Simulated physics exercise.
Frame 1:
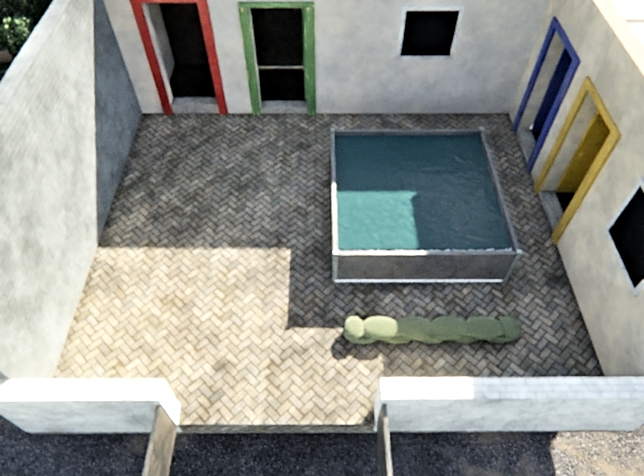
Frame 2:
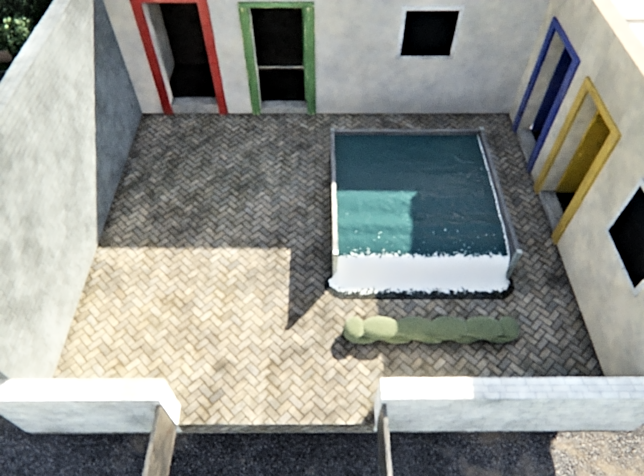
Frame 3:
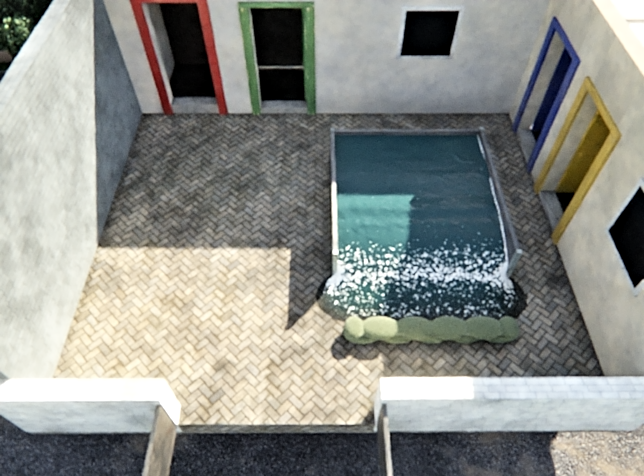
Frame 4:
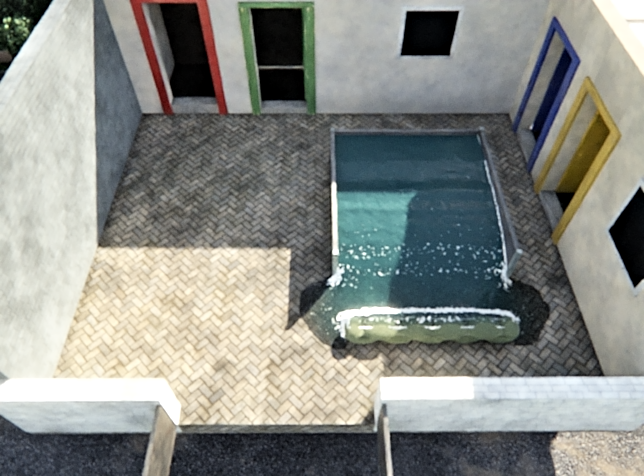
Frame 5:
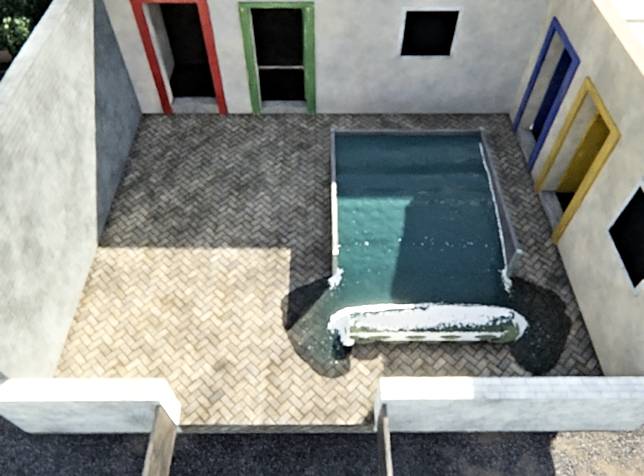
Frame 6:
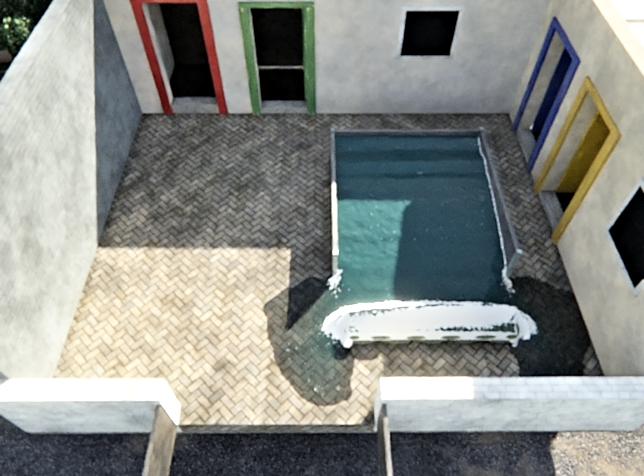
Water bursts from the tank's front, foams against the row of sandbags, and spreads around both ends.
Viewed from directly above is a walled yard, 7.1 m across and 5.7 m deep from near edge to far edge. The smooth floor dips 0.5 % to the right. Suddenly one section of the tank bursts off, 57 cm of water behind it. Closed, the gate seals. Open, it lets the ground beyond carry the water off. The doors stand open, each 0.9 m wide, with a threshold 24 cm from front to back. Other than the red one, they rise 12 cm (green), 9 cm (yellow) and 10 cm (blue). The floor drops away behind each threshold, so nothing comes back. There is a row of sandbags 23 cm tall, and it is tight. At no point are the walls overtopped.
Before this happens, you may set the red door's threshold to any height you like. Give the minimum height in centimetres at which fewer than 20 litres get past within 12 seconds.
7 cm.
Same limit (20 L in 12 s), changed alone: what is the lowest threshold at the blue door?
Blue: Roughly 7.5 cm.
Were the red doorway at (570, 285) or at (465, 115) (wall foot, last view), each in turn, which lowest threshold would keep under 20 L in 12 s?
You'd want roughly 24 cm there first, then roughly 13.0 cm.
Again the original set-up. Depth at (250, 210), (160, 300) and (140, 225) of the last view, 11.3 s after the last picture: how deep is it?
Taking the spots in order: About 7, 6 and 4 centimetres.
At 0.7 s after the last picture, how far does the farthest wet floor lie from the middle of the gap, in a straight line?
Close to 3.4 metres, I'd say.
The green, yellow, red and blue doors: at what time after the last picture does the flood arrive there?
The green door gets it at 6.0 s, the yellow door at 1.4 s, the red door at 5.5 s and the blue door at 2.2 s.
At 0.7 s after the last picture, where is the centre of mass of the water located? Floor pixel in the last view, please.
Around (417, 248).
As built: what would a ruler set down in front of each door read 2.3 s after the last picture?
Depth (cm): Green 0 / yellow 4 / red 0 / blue 1.
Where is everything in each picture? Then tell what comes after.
In the first frame, the tank at (415, 189) is whole and still, 57 cm deep; the red door at (185, 68) is dry.
In the second frame, the gap is at (422, 270), the front 0.3 m out at (337, 293); the back of the tank holds 57 cm.
In the third frame, the front is at (355, 318), 0.7 m from the gap at (421, 271); 1.8 m2 of floor is wet, 57 cm left at the back.
In the fourth frame, the front is at (338, 342), 1.0 m from the gap at (421, 272); 2.7 m2 of floor is wet, 57 cm left at the back.
In the fifth frame, water pours out at (421, 272) and has run 1.4 m, to (321, 367); about 14 cm deep outside, 57 cm at the back.
In the sixth frame, the gap is at (421, 272), the front 1.8 m out at a hidden place; the back of the tank holds 56 cm; 4.5 m in a straight line remain to the red door at (185, 68).
Then, 0.7 s after the last picture water covers 25 % of the floor, deepest (44 cm) near (431, 282); it has not reached the red door.
Then, 2.3 s after the last picture water covers 50 % of the floor, deepest (37 cm) near (578, 314); it has not reached the red door.
Then, 11.3 s after the last picture water covers 95 % of the floor, deepest (12 cm) near (367, 117); 9 cm at the red door, 0 litres in over its 20 cm threshold.
At the red door as built, the water peaked near 12 cm, 7.3 s after the last picture.
Run again over the same 12 s with other heights there, 28 litres in over 6.5 cm, 11 litres over 8 cm. The limit of 20 litres is kept from about 7 cm up.
